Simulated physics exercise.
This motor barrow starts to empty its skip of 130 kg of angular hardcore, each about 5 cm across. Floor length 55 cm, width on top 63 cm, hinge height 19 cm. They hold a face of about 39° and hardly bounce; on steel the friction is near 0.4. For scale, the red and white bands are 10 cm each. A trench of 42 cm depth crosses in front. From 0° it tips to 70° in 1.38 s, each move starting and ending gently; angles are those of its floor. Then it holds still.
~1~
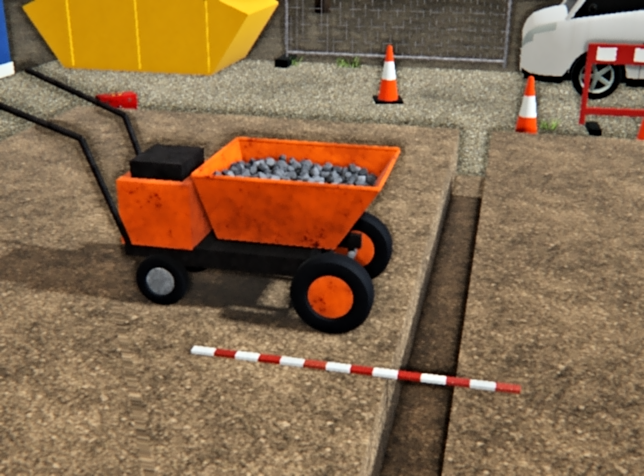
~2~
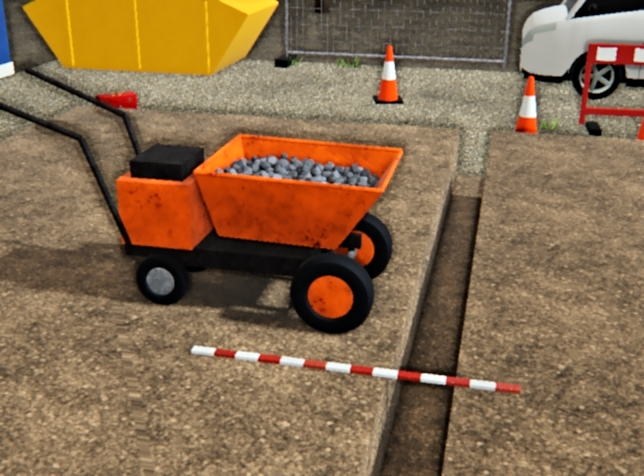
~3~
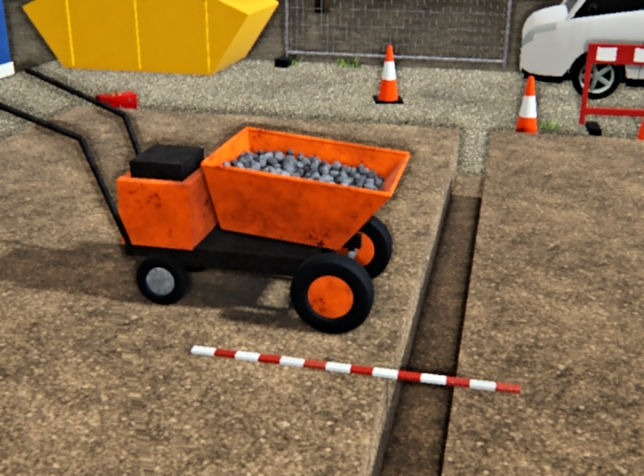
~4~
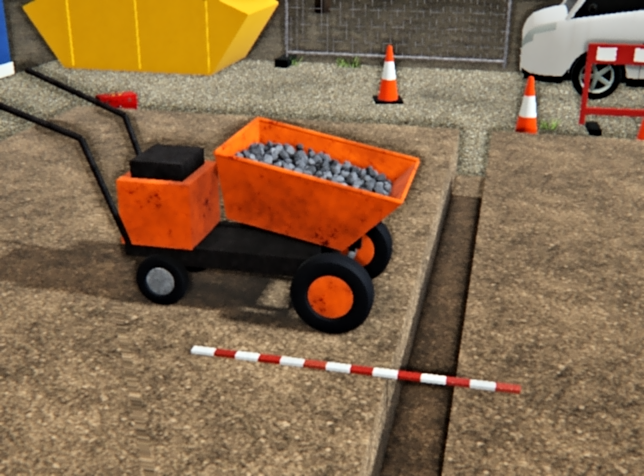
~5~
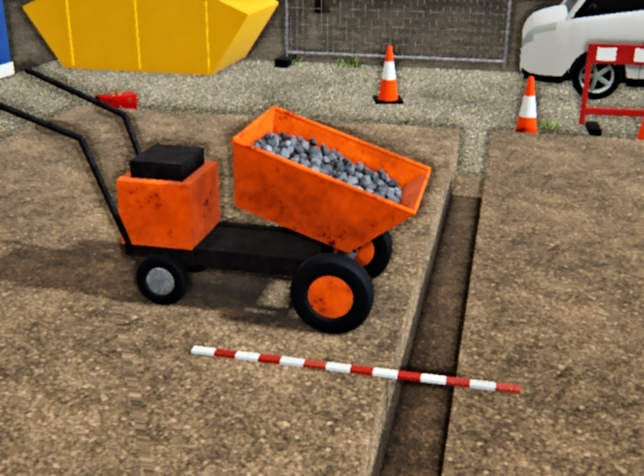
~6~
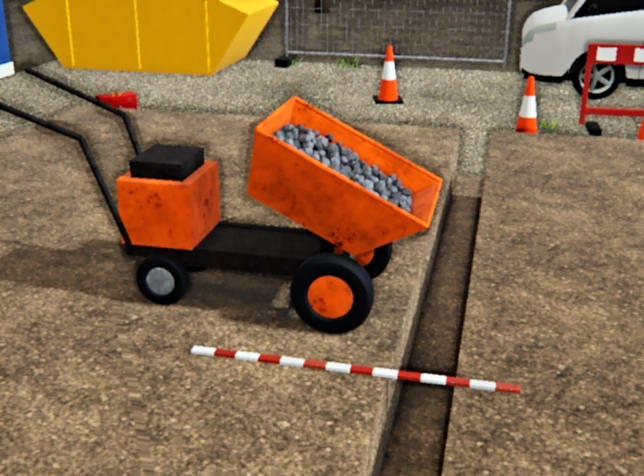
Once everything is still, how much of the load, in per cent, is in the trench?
Close to 20 in a hundred.
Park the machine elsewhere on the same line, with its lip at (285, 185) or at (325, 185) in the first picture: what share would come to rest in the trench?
First some 45, then 60 per cent.
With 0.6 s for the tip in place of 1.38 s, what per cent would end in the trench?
It would be near 15 per cent.
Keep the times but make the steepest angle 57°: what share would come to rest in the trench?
It would be near 0 per cent.
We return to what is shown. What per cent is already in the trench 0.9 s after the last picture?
Some 0 per cent.
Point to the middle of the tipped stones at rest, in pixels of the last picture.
Around (487, 316).
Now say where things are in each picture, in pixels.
In the first picture, lip at (379, 190), floor tilted 0°, highest stones at (283, 166).
In the second picture, the skip is at 1°, its lip at (382, 192); the top of the load is at (277, 164).
In the third picture, the skip is at 5°, its lip at (390, 196); the top of the load is at (276, 160).
In the fourth picture, the skip is at 11°, its lip at (401, 203); the top of the load is at (269, 151).
In the fifth picture, lip at (414, 213), floor tilted 18°, highest stones at (279, 142).
In the sixth picture, lip at (427, 227), floor tilted 27°, highest stones at (290, 133).
Then, 0.4 s after the last picture the floor is at 59°, 100 % in the skip; the foremost stones are at (446, 261).
Then, 0.9 s after the last picture the floor is at 70°, 86 % in the skip, 13 % past the trench; the foremost stones are at (530, 319).
Then, 1.2 s after the last picture the floor is at 70°, 64 % in the skip, 2 % in the trench, 34 % past the trench; the foremost stones are at (600, 329).
Then, 3.2 s after the last picture the floor is at 70°, 38 % in the skip, 20 % in the trench, 42 % past the trench; the foremost stones are at (618, 327).
